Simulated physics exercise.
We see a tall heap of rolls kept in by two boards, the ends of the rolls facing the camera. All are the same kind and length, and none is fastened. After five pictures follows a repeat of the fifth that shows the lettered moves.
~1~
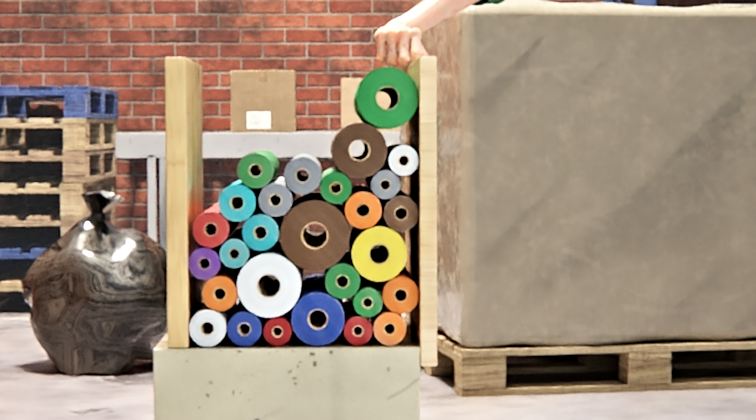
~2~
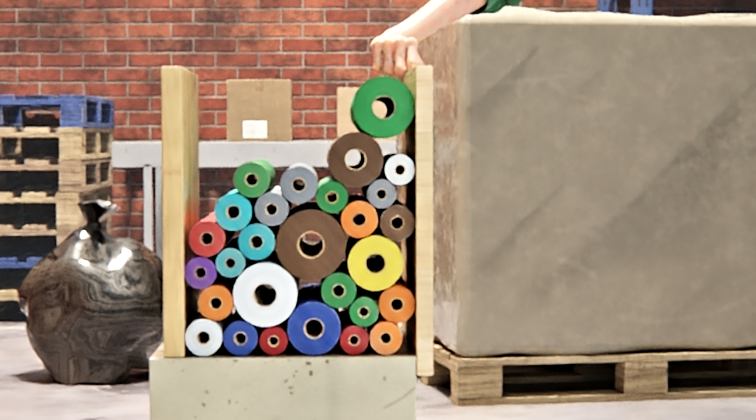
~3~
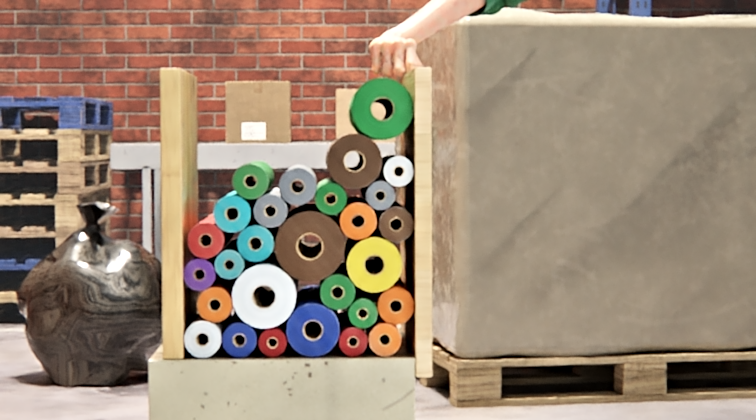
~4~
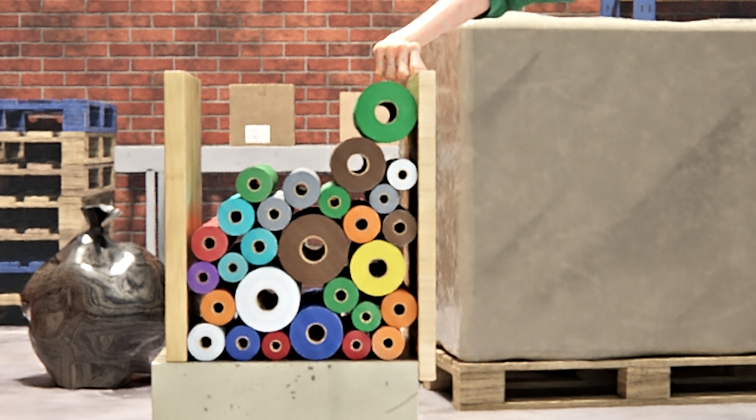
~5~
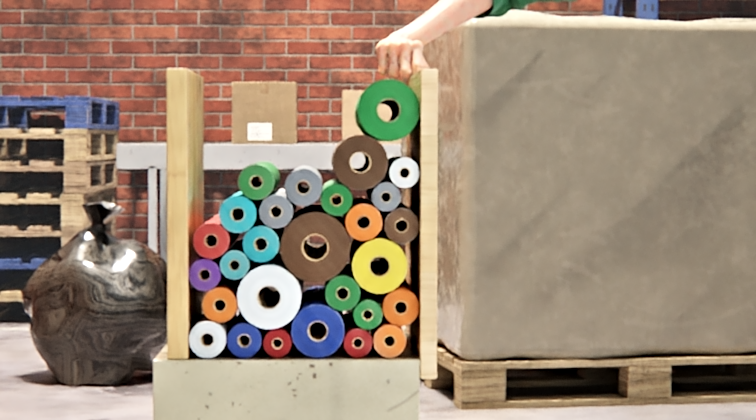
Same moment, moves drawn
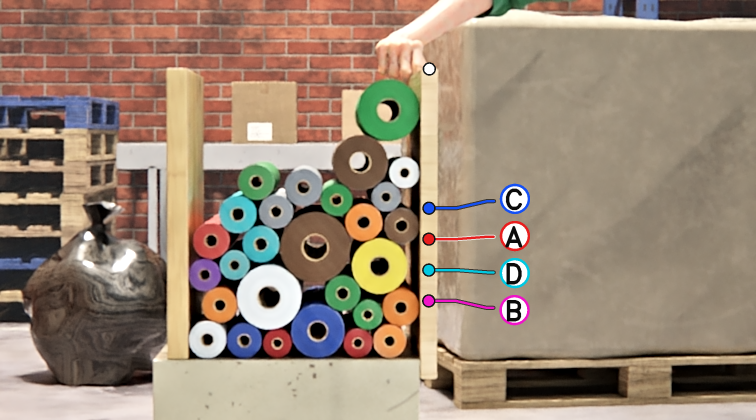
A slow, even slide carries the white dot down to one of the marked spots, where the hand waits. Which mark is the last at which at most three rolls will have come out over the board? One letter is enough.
Stop at A.
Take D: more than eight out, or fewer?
Fewer than eight.
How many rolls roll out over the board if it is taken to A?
The count is two.
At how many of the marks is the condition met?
The number is two.
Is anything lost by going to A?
Yes.
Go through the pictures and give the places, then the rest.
The first picture shows a grey roll (303, 176); side board (420, 205); a white roll (207, 328).
The second picture shows a white roll (203, 338); an orange roll (386, 338).
The third picture shows a yellow roll (374, 265); an orange roll (358, 221).
The fourth picture shows a green roll (334, 202); a grey roll (302, 190).
The fifth picture shows side board (421, 218); a white roll (207, 340); an orange roll (390, 341).
On the marked copy, A at (429, 239); B at (429, 301); C at (429, 208); D at (429, 270); the white dot at (430, 69).
With A. Early on, top of the board (420, 142).
Further on, top of the board (420, 227).
At the end, top of the board (420, 239), two out over the board.
As for the rest, B more than three out over the board; C none out over the board; D more than three out over the board.
